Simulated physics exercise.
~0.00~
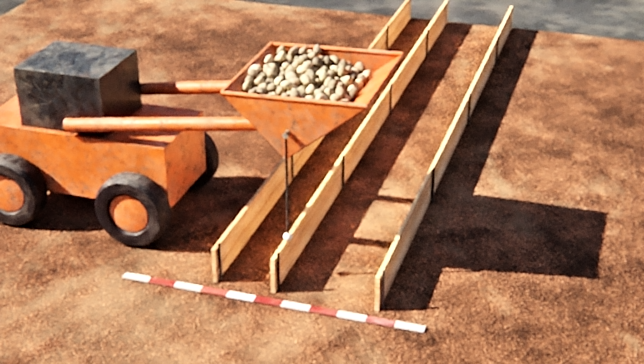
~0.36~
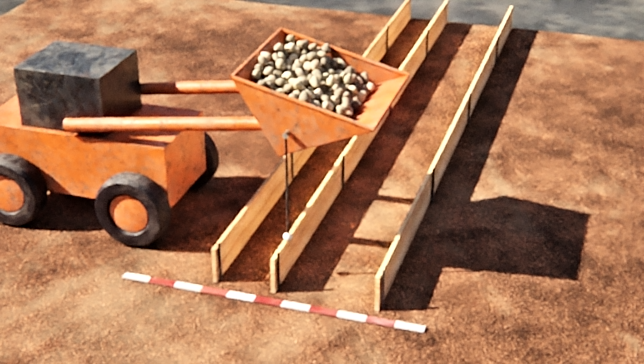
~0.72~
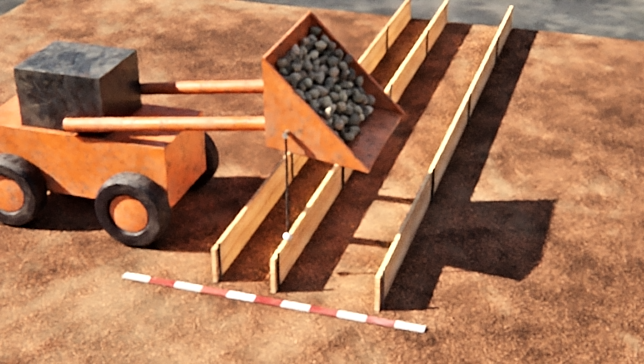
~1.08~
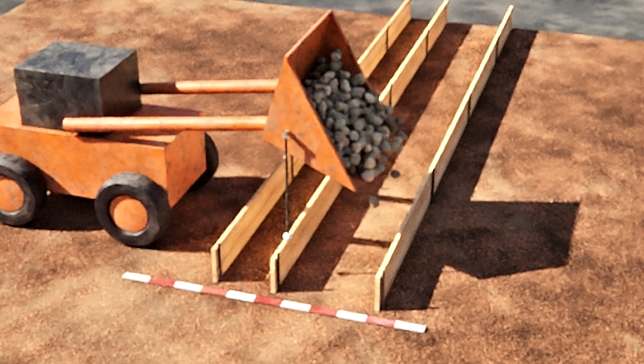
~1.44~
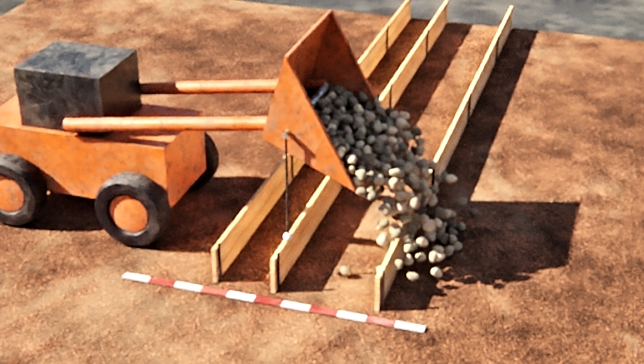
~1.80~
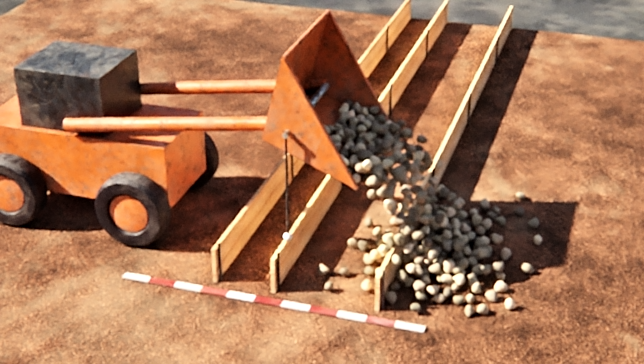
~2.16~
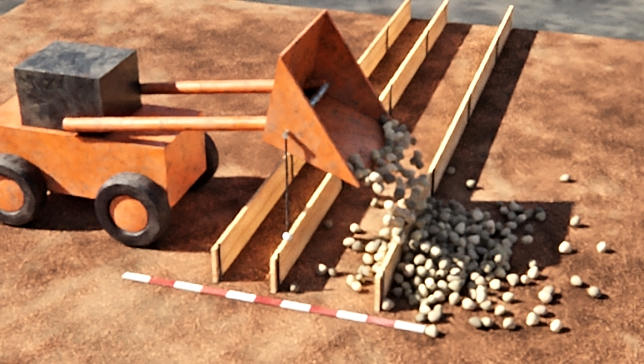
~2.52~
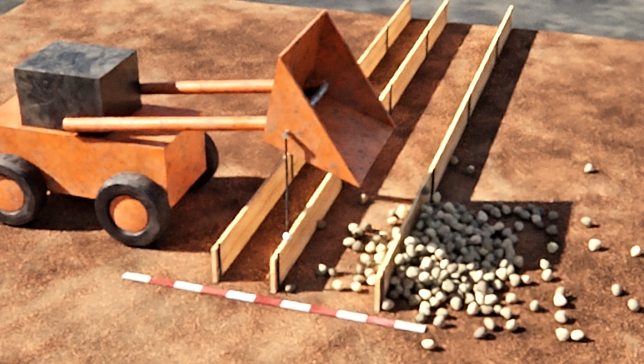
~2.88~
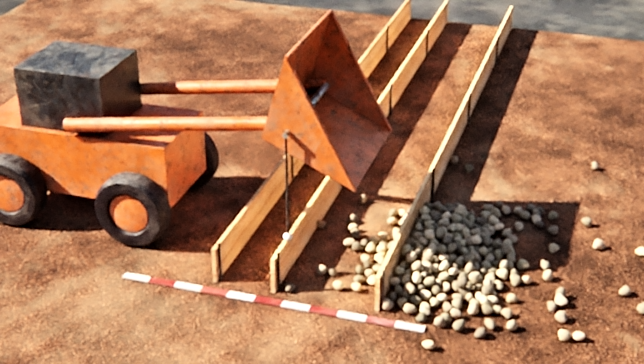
An orange loader with a dark block on its back stands at the left of a reddish-brown dirt floor, seen from above at an angle, holding up a bucket heaped with rounded grey stones. Three long wooden boards run away beside it, with a red and white striped staff lying in front. The bucket tips forward steeply, and the stones slide to its lip and pour out over the farthest board. They pile up and scatter, mostly beyond that board, with some landing between the boards. Finally the emptied bucket stays tilted above the settled heap.
